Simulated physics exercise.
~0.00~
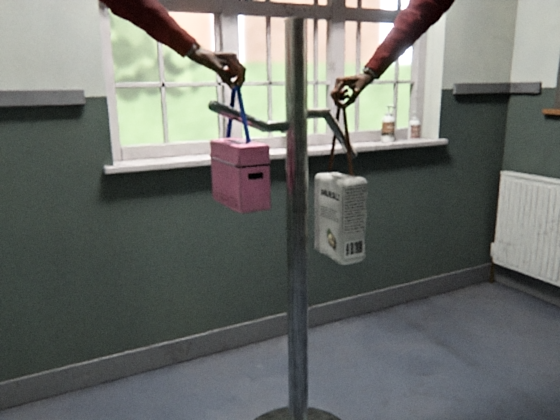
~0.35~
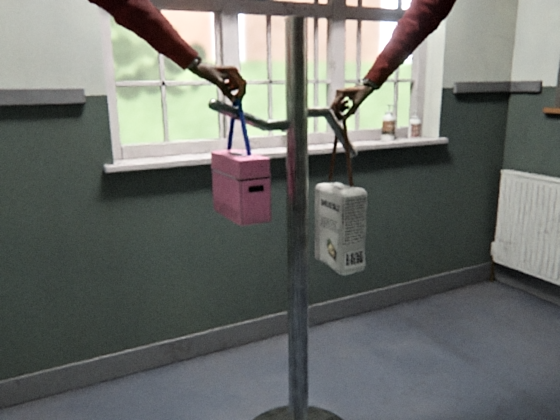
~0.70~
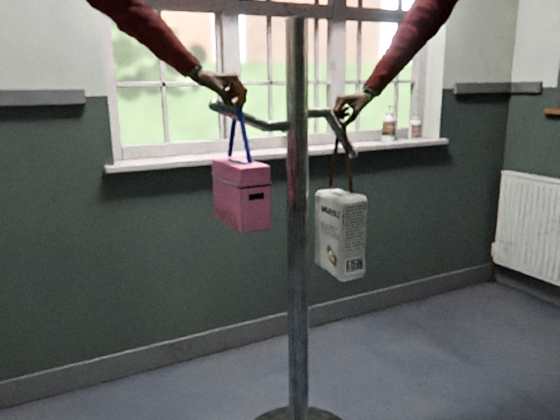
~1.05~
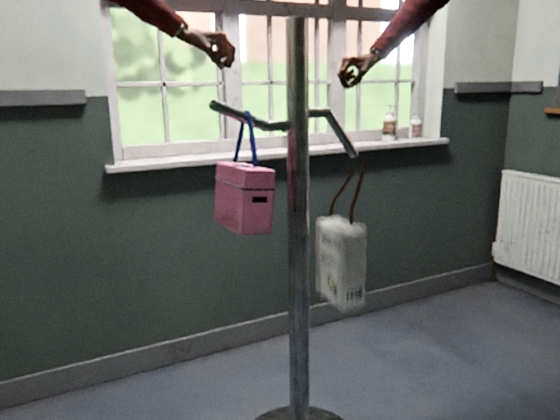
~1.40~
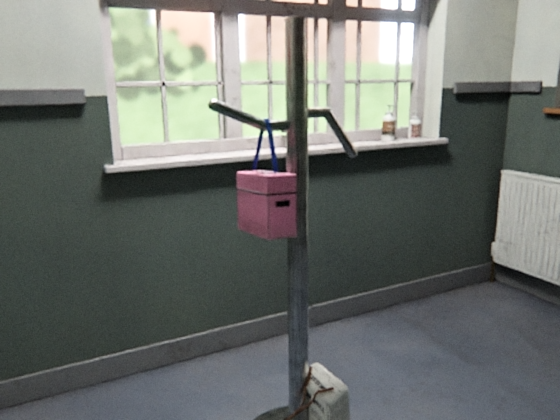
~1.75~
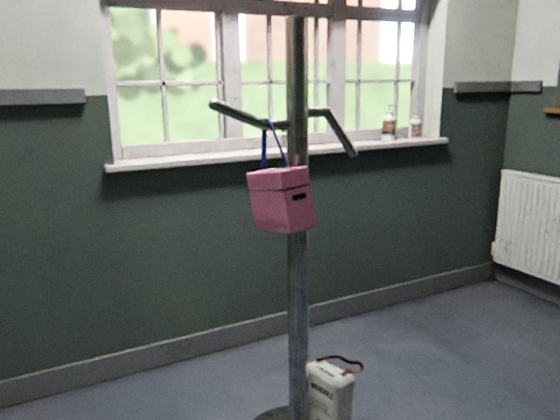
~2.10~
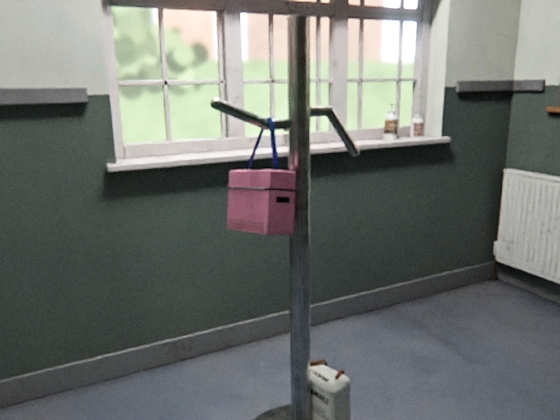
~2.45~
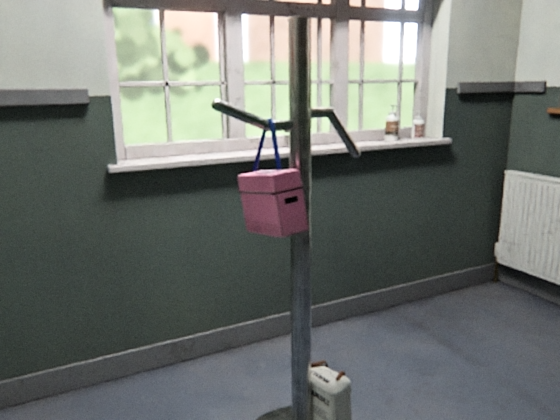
Two hands release a pink case, which stays hanging, and a white container, which falls.
